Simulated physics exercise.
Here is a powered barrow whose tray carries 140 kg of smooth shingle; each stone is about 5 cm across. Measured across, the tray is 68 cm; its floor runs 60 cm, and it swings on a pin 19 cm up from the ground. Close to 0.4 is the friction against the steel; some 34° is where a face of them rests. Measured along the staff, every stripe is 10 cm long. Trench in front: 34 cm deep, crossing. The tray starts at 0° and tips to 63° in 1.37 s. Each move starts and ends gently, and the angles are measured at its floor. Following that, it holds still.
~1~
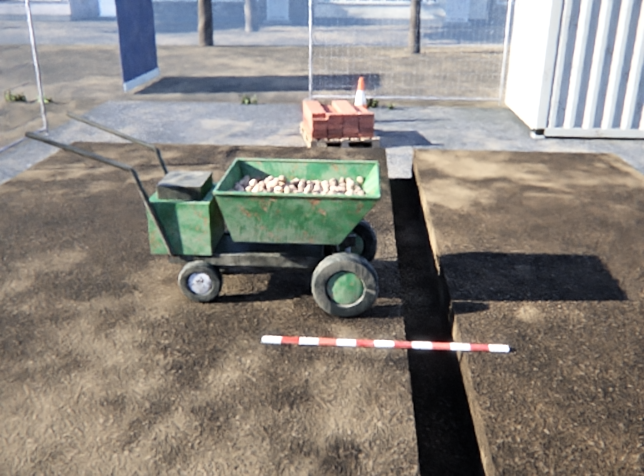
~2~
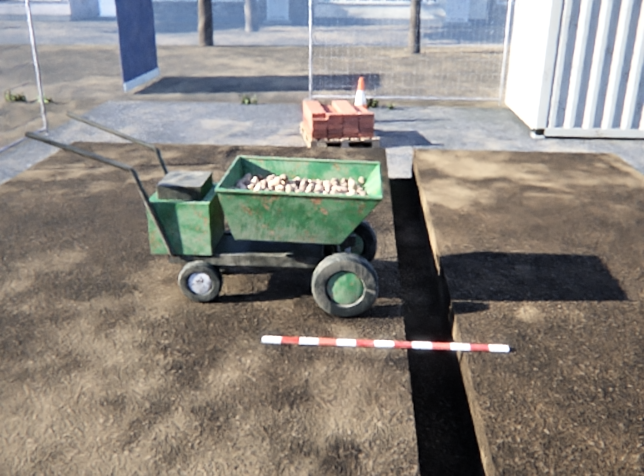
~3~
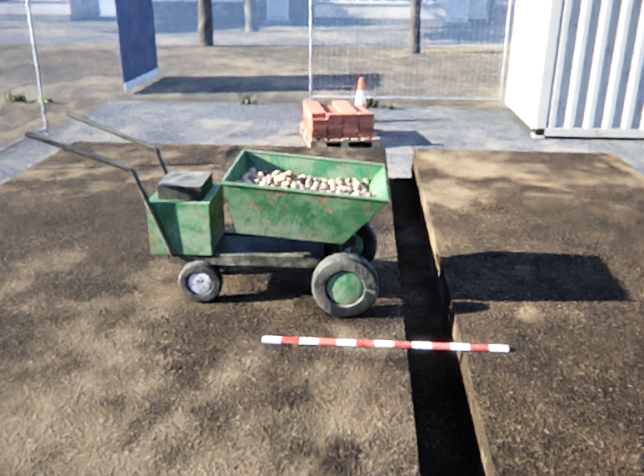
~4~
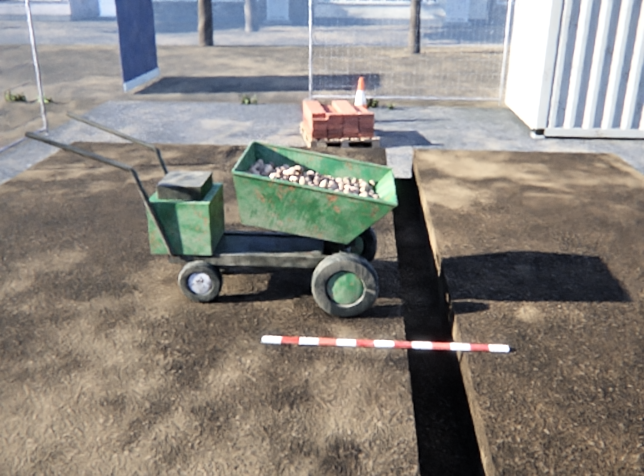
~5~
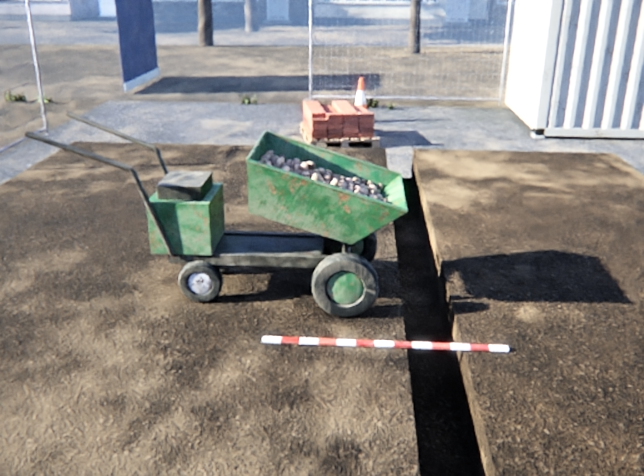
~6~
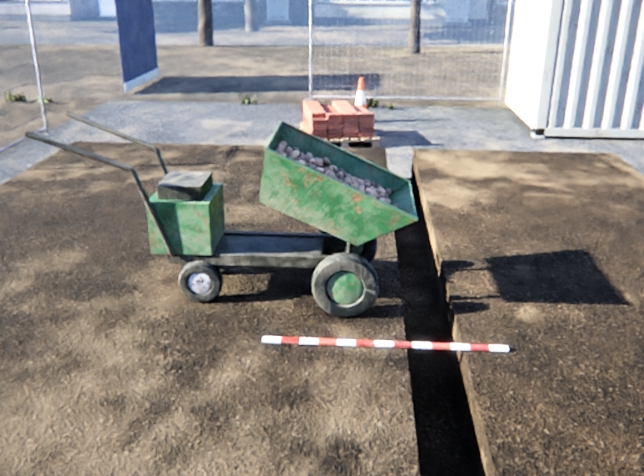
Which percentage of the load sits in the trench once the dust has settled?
Near 31 per cent.
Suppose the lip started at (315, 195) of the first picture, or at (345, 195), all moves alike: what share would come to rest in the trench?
Some 85 and some 70 per cent, in that order.
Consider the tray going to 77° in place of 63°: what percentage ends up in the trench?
About 25%.
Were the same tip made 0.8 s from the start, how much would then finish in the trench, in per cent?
That would give about 25 percent.
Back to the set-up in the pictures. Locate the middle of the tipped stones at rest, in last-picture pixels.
Somewhere around (477, 293) in the last picture.
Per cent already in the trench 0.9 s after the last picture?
By that moment, roughly 0 per cent of the load.
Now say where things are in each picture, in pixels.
In the first picture, lip at (380, 197), floor tilted 0°, highest stones at (280, 184).
In the second picture, the tray is at 1°, its lip at (382, 198); the top of the load is at (276, 182).
In the third picture, lip at (388, 201), floor tilted 5°, highest stones at (275, 178).
In the fourth picture, the tray is at 10°, its lip at (397, 205); the top of the load is at (269, 171).
In the fifth picture, the tray is at 17°, its lip at (407, 211); the top of the load is at (275, 162).
In the sixth picture, lip at (418, 220), floor tilted 24°, highest stones at (283, 151).
Then, 0.4 s after the last picture the floor is at 53°, 100 % in the tray; the foremost stones are at (433, 238).
Then, 0.9 s after the last picture the floor is at 63°, 66 % in the tray, 2 % in the trench, 32 % past the trench; the foremost stones are at (517, 299).
Then, 1.2 s after the last picture the floor is at 63°, 38 % in the tray, 4 % in the trench, 58 % past the trench; the foremost stones are at (597, 304).
Then, 3.2 s after the last picture the floor is at 63°, 8 % in the tray, 31 % in the trench, 61 % past the trench; the foremost stones are past the picture's edge.
